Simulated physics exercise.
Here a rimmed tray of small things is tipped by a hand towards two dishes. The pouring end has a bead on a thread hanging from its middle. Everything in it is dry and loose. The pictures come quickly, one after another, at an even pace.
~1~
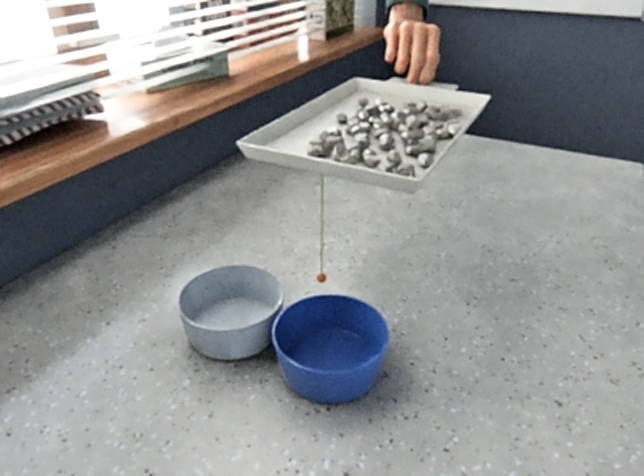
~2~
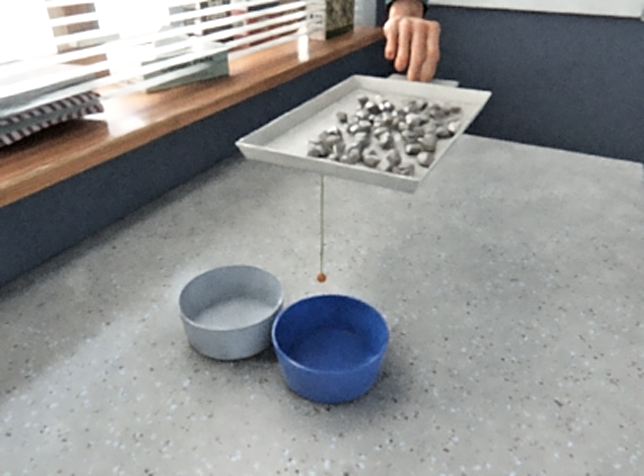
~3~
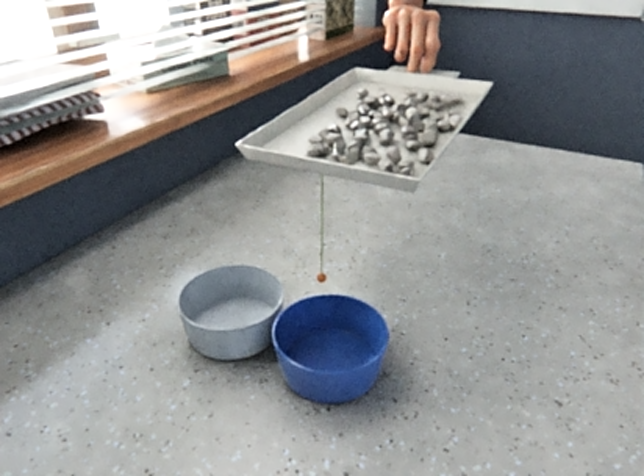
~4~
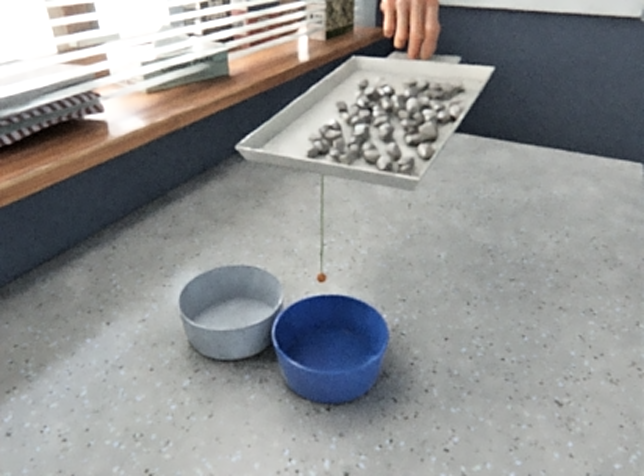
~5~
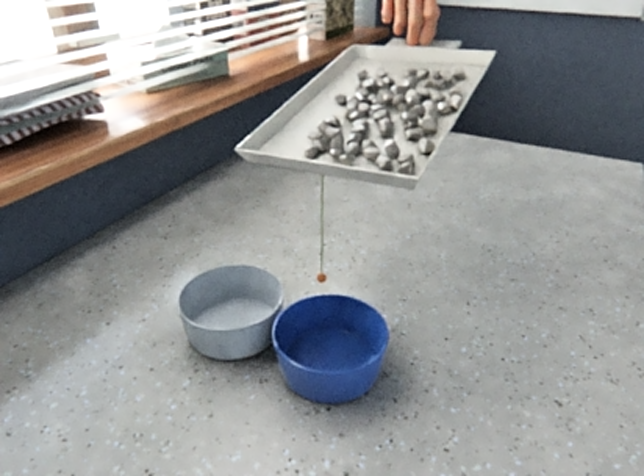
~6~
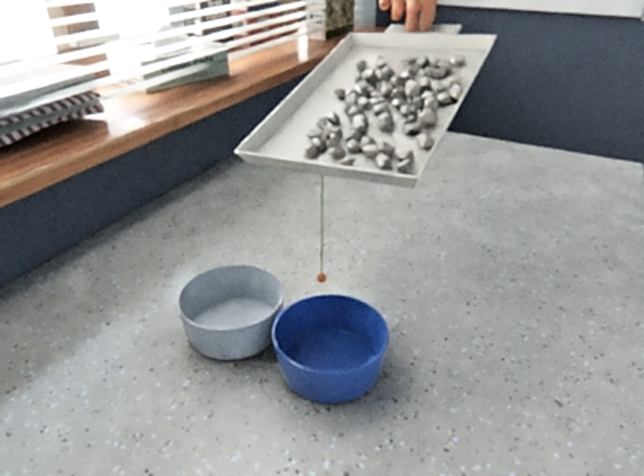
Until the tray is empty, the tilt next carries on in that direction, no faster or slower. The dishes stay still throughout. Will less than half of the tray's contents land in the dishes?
No, more than half gets in.
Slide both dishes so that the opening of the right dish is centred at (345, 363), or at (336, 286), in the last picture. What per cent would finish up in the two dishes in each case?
Trial 1 40%, trial 2 30%.
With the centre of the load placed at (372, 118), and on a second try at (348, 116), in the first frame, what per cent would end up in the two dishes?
Roughly 90 per cent, then 90 per cent.
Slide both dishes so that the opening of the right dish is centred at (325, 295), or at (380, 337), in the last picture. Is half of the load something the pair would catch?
One: Most of it. Two: Over half.
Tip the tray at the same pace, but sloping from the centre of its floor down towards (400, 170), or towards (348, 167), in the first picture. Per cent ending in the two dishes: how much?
About 30 % and 80 %.
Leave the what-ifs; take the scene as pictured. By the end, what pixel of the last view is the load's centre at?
The centre ends up roughly at (245, 320).
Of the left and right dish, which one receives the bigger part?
In the end, the left-side dish gets more.
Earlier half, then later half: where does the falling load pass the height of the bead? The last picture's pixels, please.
(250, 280) first, (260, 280) later.
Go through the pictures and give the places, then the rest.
Corners of the pouring end (246, 141) and (415, 176), level; middle of the load (381, 129), bits of gravel; left dish (200, 340); right dish (303, 382); bead on its thread (322, 278), in the first frame.
Corners of the pouring end (246, 142) and (415, 176), level; middle of the load (381, 128), in the second frame.
Corners of the pouring end (245, 143) and (414, 175), tipped barely, lowest at the left corner; middle of the load (381, 123), in the third frame.
Corners of the pouring end (244, 145) and (414, 174), tipped a little, lowest at the left corner; middle of the load (380, 117), in the fourth frame.
Corners of the pouring end (244, 146) and (413, 173), tipped a little, lowest at the left corner; middle of the load (380, 110), in the fifth frame.
Corners of the pouring end (244, 148) and (412, 172), tipped clearly, lowest at the left corner; middle of the load (379, 103); left dish (200, 340); right dish (303, 382), in the sixth frame.
Just after the last frame, tray tipped steeply; the larger part on the tray; about a tenth in the air.
A moment on, tray tipped past a quarter turn; roughly a quarter in the right dish; roughly two thirds in the left dish; about a tenth outside both; about a tenth in the air.
Further on, tray tipped past a quarter turn; roughly a quarter in the right dish; roughly two thirds in the left dish; about a tenth outside both.
When it is over, tray tipped past a quarter turn; roughly a quarter in the right dish; roughly two thirds in the left dish; about a tenth outside both.
